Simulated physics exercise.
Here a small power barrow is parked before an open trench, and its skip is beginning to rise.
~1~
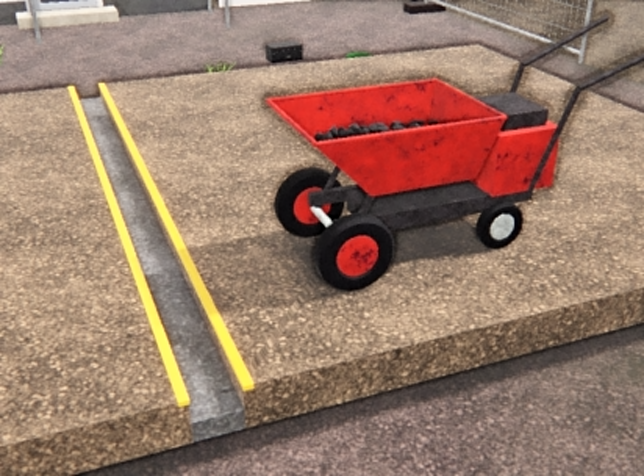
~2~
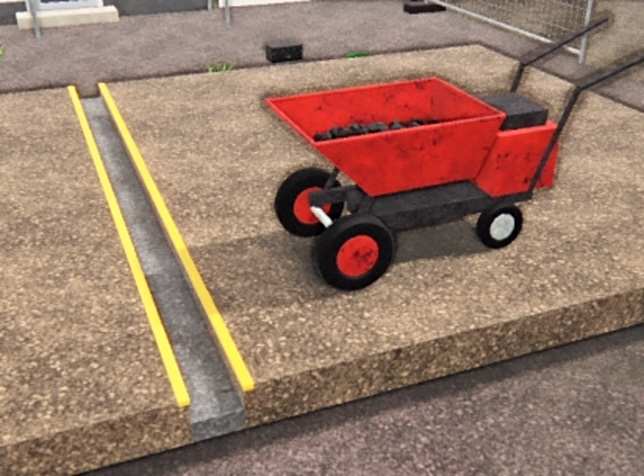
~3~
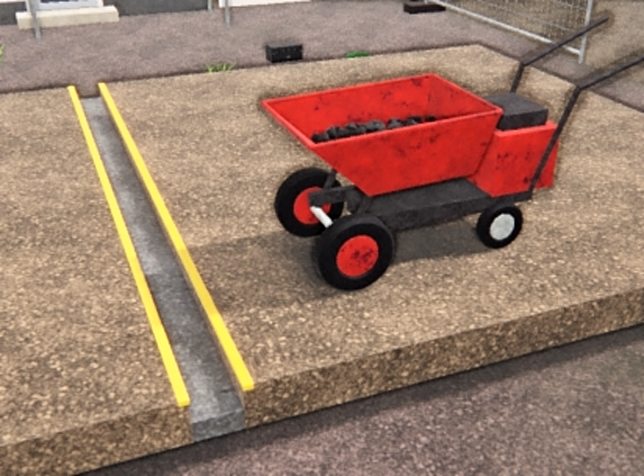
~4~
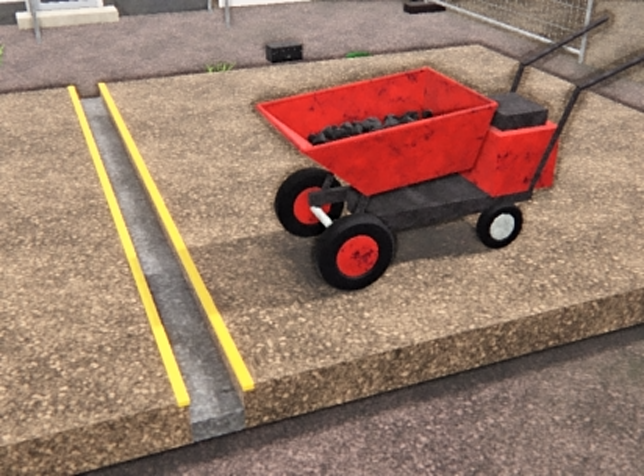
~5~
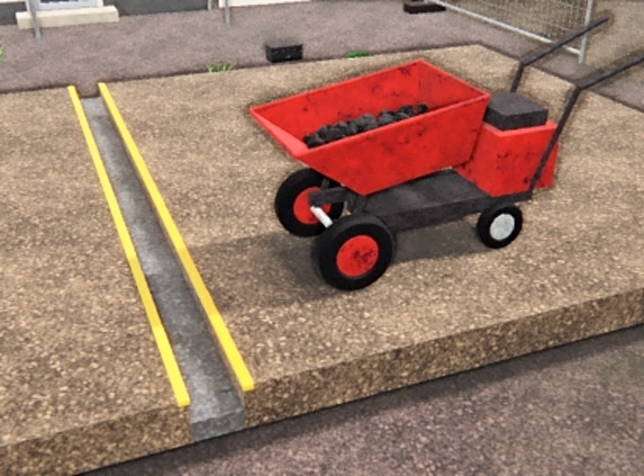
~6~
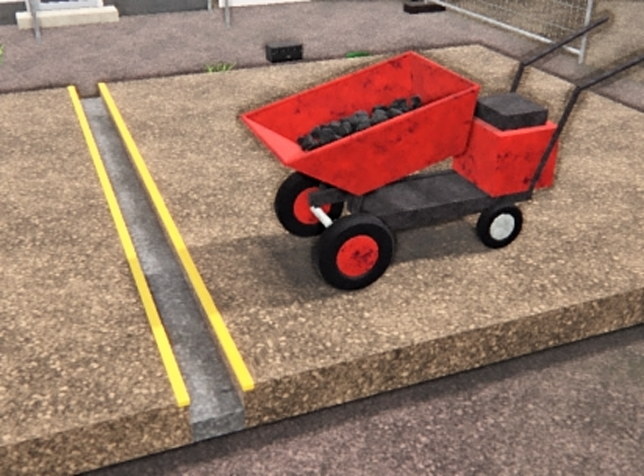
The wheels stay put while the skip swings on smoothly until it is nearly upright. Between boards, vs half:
The trench is likely to gain the main share of it.
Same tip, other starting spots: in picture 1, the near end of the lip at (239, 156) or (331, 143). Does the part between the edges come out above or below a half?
So the first stop would give short of the halfway mark, while the second would give past the halfway mark.
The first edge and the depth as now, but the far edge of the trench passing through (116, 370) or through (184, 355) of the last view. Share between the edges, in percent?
100 % then 60 %, roughly.
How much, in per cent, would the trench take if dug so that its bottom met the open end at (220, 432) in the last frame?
Something like 90 %.
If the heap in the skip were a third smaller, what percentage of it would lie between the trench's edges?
Something near 90 percent of it.
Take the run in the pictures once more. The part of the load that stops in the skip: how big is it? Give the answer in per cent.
It is some 0 percent.
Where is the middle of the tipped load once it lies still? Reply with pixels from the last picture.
Near (175, 293).
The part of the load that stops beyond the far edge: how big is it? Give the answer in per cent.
Call it some 10 percent of the pieces.
Soon after the last picture, skip tipped well over; all in the skip.
A little later, skip tipped steeply; nearly all in the skip; a stray few short of the trench; a stray few in or heaped over the trench; a stray few falling.
Later still, skip tipped right over; a stray few in the skip; a small part short of the trench; most in or heaped over the trench; a small part beyond it.
At rest, skip tipped right over; a small part short of the trench; most in or heaped over the trench; a small part beyond it.
